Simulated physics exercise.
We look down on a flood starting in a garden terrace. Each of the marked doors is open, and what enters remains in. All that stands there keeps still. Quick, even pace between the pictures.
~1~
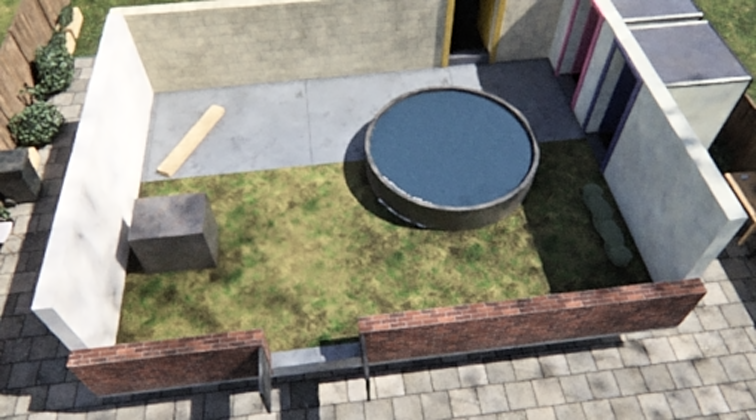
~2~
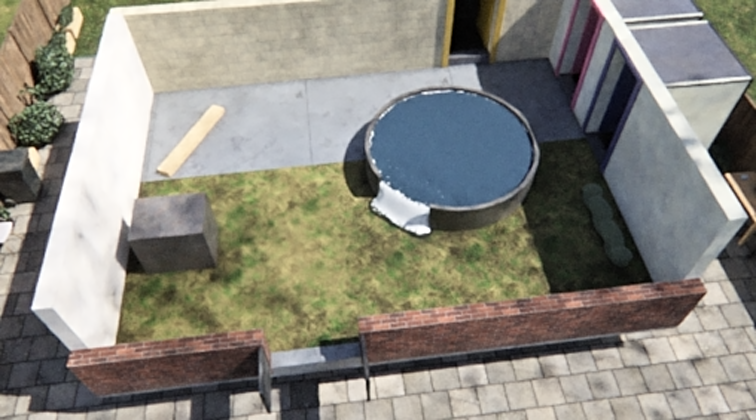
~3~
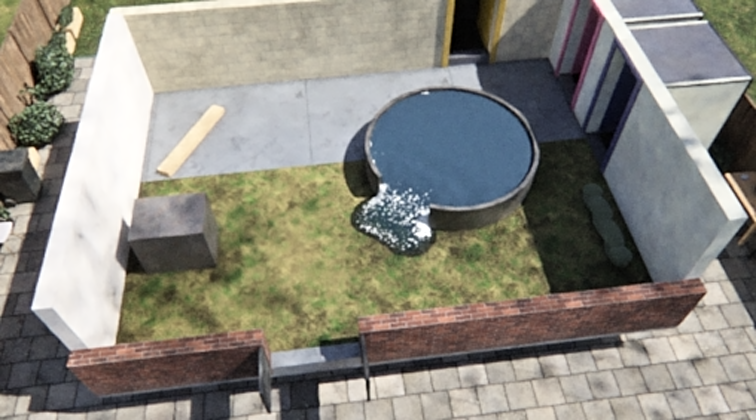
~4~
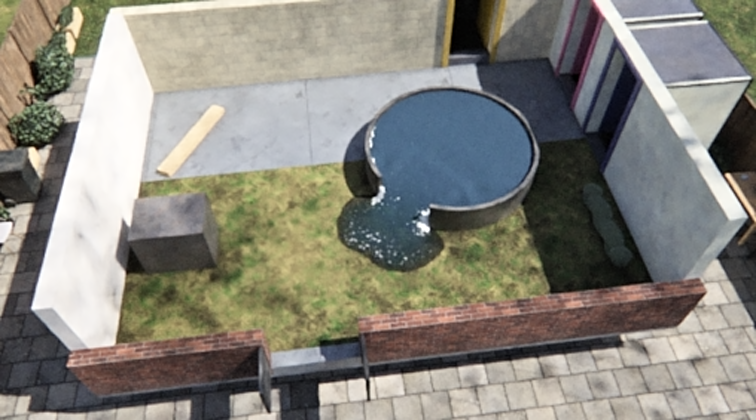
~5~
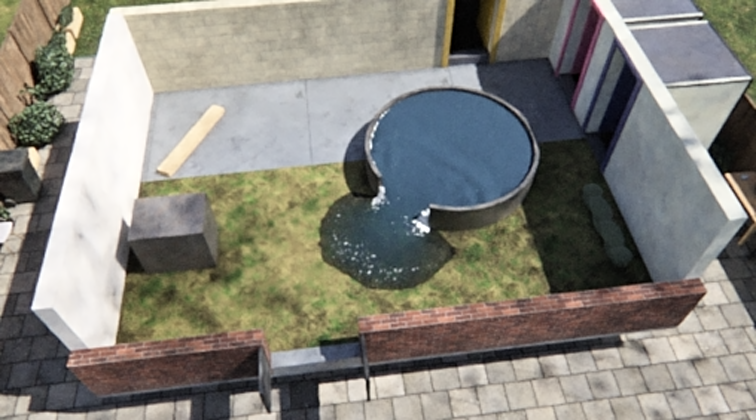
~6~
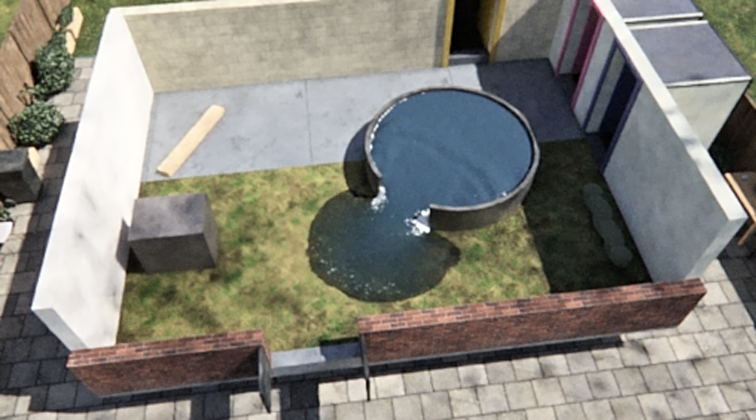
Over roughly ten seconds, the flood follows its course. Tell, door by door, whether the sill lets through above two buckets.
In the end I expect the yellow door to stop at two buckets or less. I expect the blue door to stop at two buckets or less. I expect the pink door to stop at two buckets or less.
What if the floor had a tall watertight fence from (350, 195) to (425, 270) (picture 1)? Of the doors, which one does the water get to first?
I'd say the blue-painted one is first.
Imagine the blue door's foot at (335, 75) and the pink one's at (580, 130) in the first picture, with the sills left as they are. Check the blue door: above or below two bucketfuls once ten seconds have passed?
My reading: The blue one holds.
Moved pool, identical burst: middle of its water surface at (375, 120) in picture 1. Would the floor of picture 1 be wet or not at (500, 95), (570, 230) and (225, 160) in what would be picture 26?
Bone-dry, bone-dry, soaked.
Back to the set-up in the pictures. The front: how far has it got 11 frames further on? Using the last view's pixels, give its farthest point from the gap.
Best guess: Near (225, 357).
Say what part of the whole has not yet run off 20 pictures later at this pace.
About 94 per cent.
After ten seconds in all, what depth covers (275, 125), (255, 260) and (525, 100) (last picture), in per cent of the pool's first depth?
Readings in order: Around 6, 18 and 0 %.
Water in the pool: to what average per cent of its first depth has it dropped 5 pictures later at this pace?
84 percent or so.
A moment on, water covers 15 % of the floor; the yellow door not reached, the blue door not reached, the pink door not reached.
Next, water covers 25 % of the floor; the yellow door not reached, the blue door not reached, the pink door not reached.
Then, water covers 35 % of the floor; the yellow door not reached, the blue door not reached, the pink door not reached.
Later, water covers 50 % of the floor; the yellow door not reached, the blue door not reached, the pink door not reached.
In the end, water covers 65 % of the floor; the yellow door not reached, the blue door not reached, the pink door not reached.
